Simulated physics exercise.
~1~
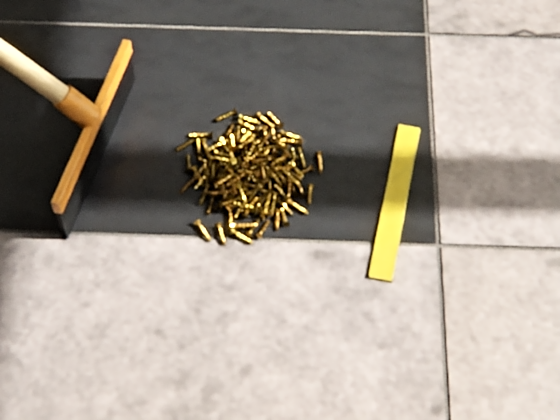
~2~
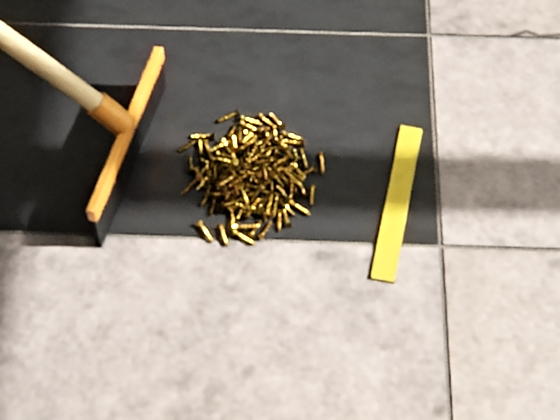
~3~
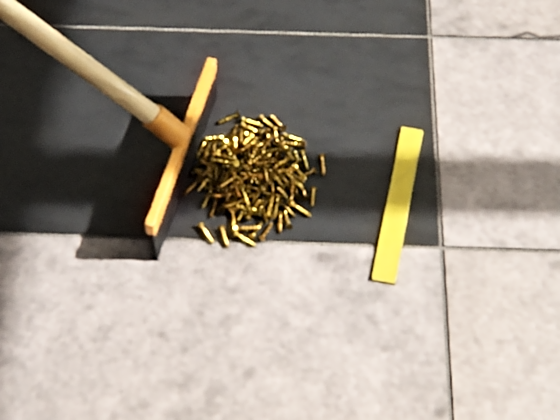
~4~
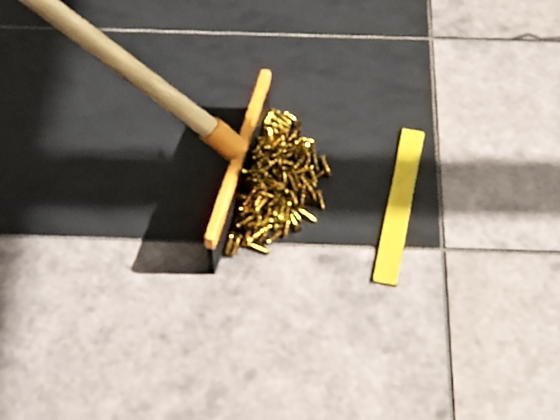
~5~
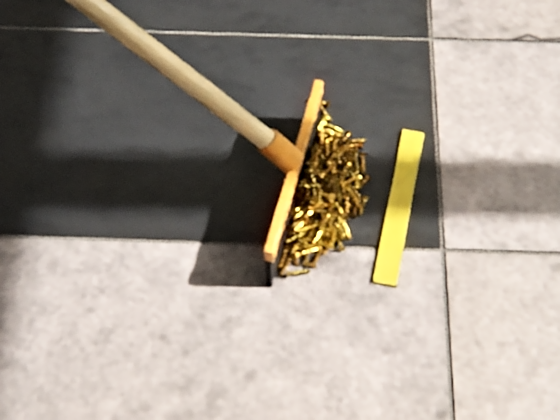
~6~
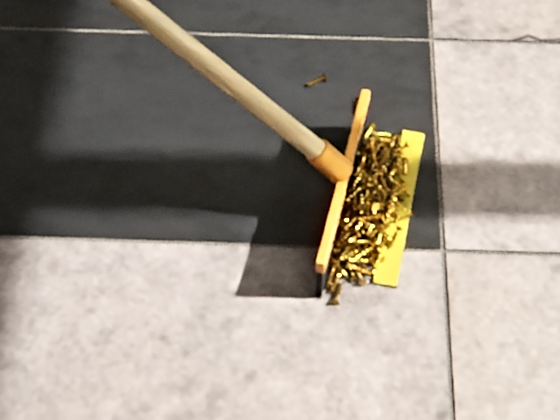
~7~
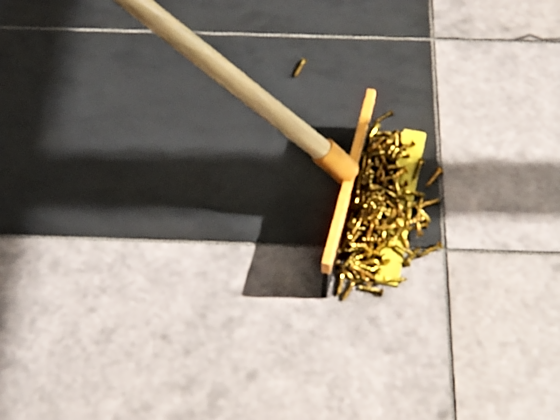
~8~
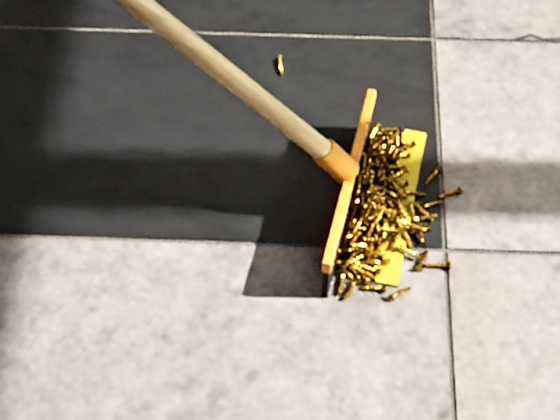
On a tiled floor, a squeegee pushes brass-coloured screws right against a yellow strip and stops.
